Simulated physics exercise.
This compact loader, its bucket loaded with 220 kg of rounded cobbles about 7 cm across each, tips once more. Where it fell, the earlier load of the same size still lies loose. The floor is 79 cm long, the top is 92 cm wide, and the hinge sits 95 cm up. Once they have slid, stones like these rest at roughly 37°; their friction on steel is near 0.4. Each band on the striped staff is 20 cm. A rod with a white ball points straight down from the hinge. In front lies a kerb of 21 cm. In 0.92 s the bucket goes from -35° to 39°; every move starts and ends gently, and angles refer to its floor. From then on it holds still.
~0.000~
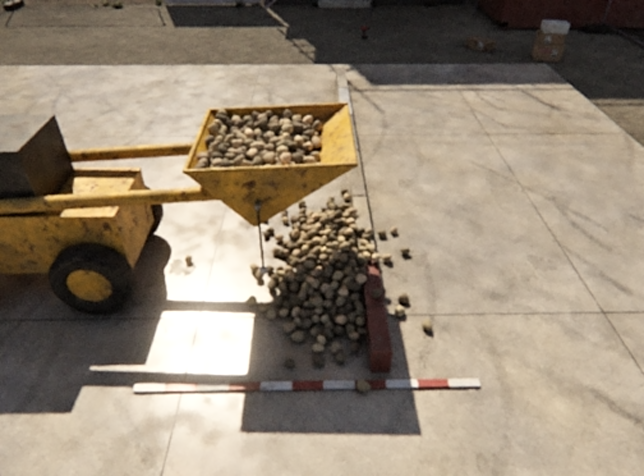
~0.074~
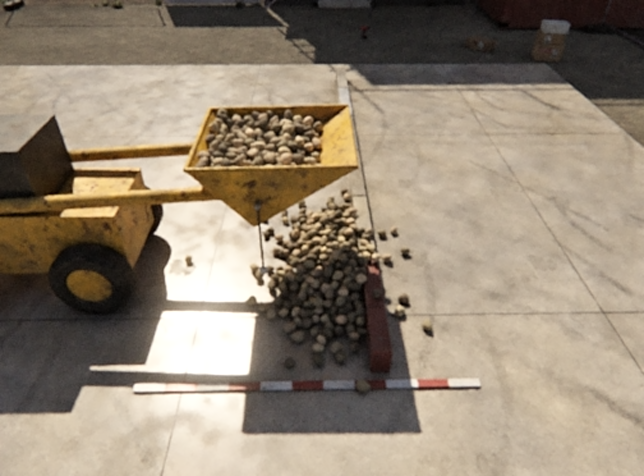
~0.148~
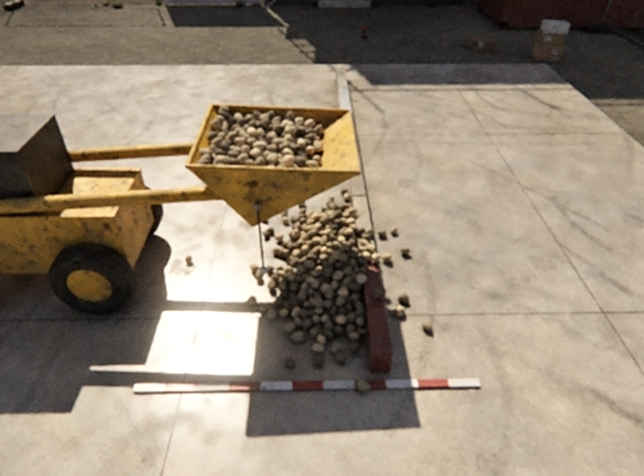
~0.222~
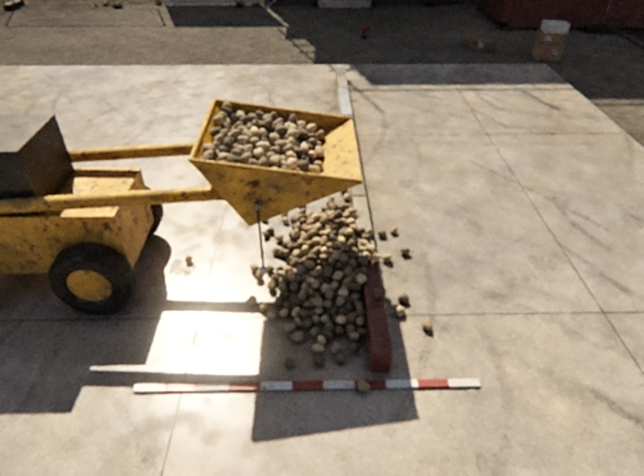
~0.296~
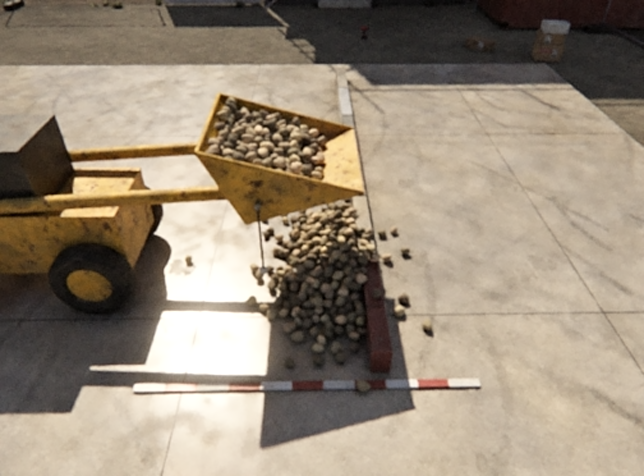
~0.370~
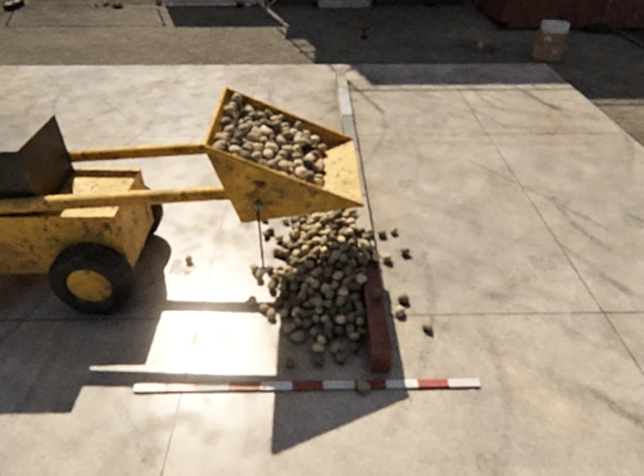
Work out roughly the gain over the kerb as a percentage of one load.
Close to 42 parts in a hundred.
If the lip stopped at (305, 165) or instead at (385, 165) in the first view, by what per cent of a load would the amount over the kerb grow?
Case one about 0 %, case two about 75 %.
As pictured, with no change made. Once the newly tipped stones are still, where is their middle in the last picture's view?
Roughly at (357, 256) in the last picture.
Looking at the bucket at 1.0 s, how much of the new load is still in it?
Roughly 75 parts in a hundred of the load.
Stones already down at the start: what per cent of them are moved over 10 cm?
Some 5 percent, give or take.
After 0.7 s the floor is at 27°; in per cent of one load, 100 in the bucket, 98 on this side of the kerb, 2 over the kerb; the foremost stones are at (396, 268).
After 1.0 s the floor is at 39°; in per cent of one load, 73 in the bucket, 125 on this side of the kerb, 2 over the kerb; the foremost stones are at (396, 268).
After 1.4 s the floor is at 39°; in per cent of one load, 16 in the bucket, 159 on this side of the kerb, 25 over the kerb; the foremost stones are at (435, 263).
After 3.8 s the floor is at 39°; in per cent of one load, 0 in the bucket, 157 on this side of the kerb, 43 over the kerb; the foremost stones are at (554, 260). Net gain over the kerb, 42.
